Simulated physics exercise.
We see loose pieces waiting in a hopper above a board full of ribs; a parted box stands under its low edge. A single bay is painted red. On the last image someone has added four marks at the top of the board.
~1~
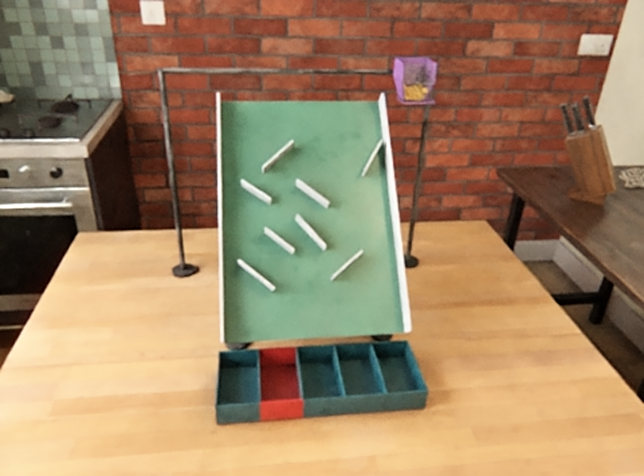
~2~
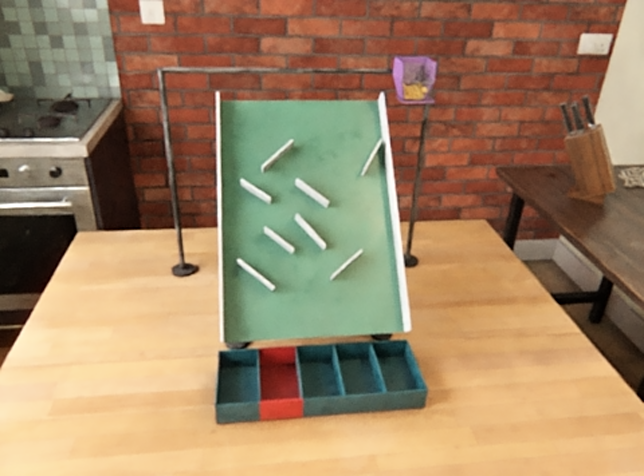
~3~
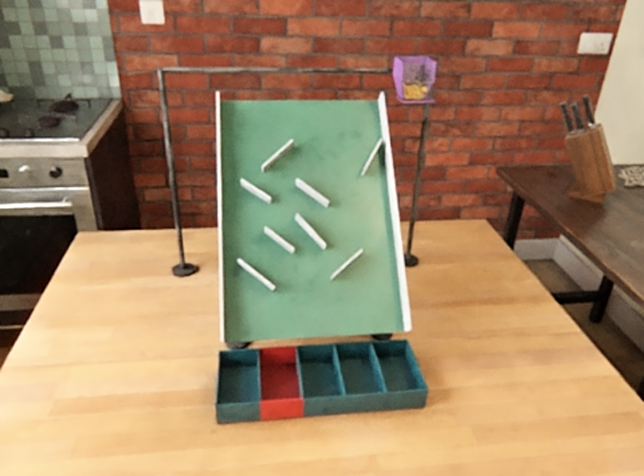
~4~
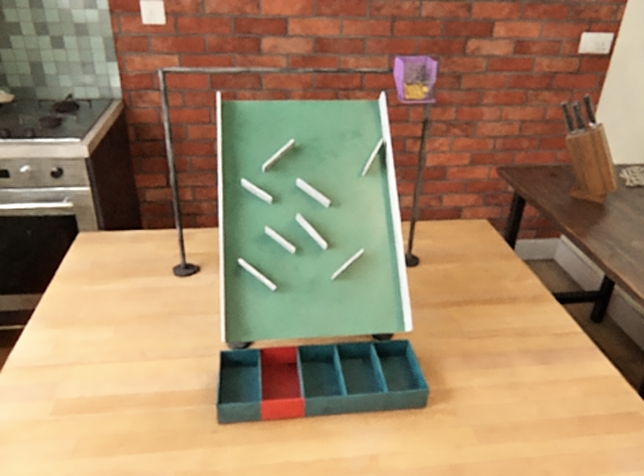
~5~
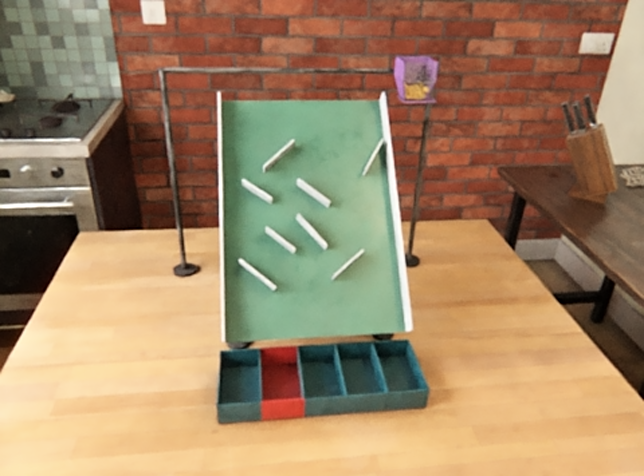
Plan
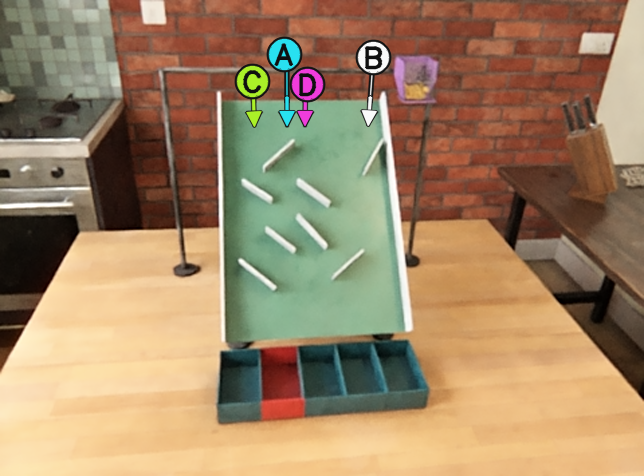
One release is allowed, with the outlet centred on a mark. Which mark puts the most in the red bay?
The answer is mark B.
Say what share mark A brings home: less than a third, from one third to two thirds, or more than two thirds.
It is less than a third.
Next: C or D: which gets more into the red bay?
D it is.
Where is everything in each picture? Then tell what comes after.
Hopper near (412, 90), puffed corn balls, door shut, in the first picture.
Ribs (263, 167) to (293, 140), (364, 170) to (382, 139), (241, 180) to (270, 199), in the second picture.
Ribs (297, 179) to (329, 202), (265, 227) to (293, 249), (297, 214) to (326, 245), in the third picture.
Ribs (239, 260) to (275, 288), (334, 276) to (363, 250), in the fourth picture.
Red bay near (283, 408), number 2 of 5 from the left, in the fifth picture.
On the marked copy, mark A meets the board at (287, 120); mark B meets the board at (368, 120); mark C meets the board at (254, 121); mark D meets the board at (305, 120).
With A, only a few in the red bay, all but a few in other bays.
With B, close to half in the red bay, close to a third in other bays, a small share held on the board, only a few outside the box.
With C, only a few in the red bay, all but a few in other bays, a small share outside the box.
With D, a small share in the red bay, the bulk in other bays, a small share outside the box.
